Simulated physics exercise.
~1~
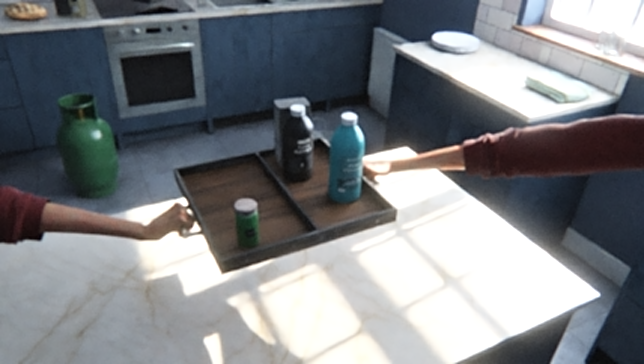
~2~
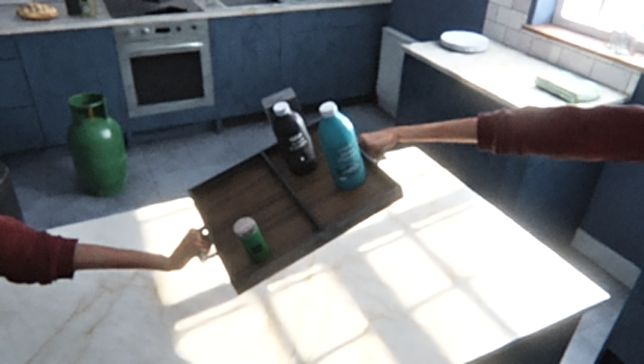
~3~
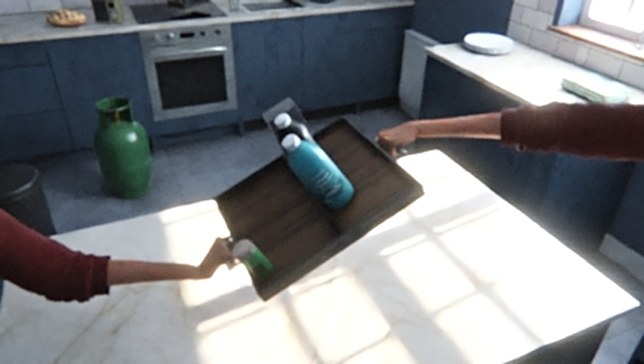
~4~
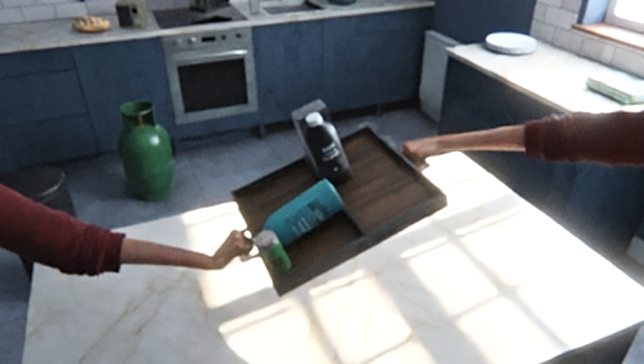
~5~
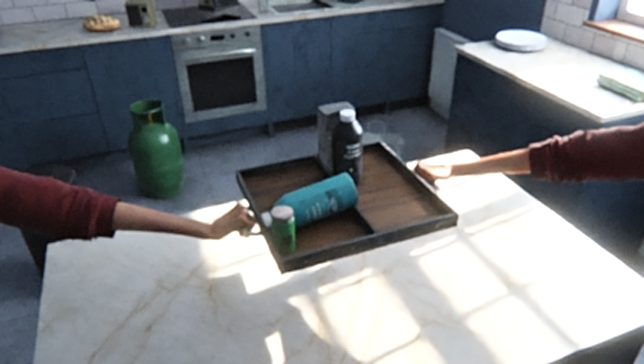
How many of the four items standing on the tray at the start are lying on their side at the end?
Just one of them, the turquoise bottle, is lying on its side at the end.
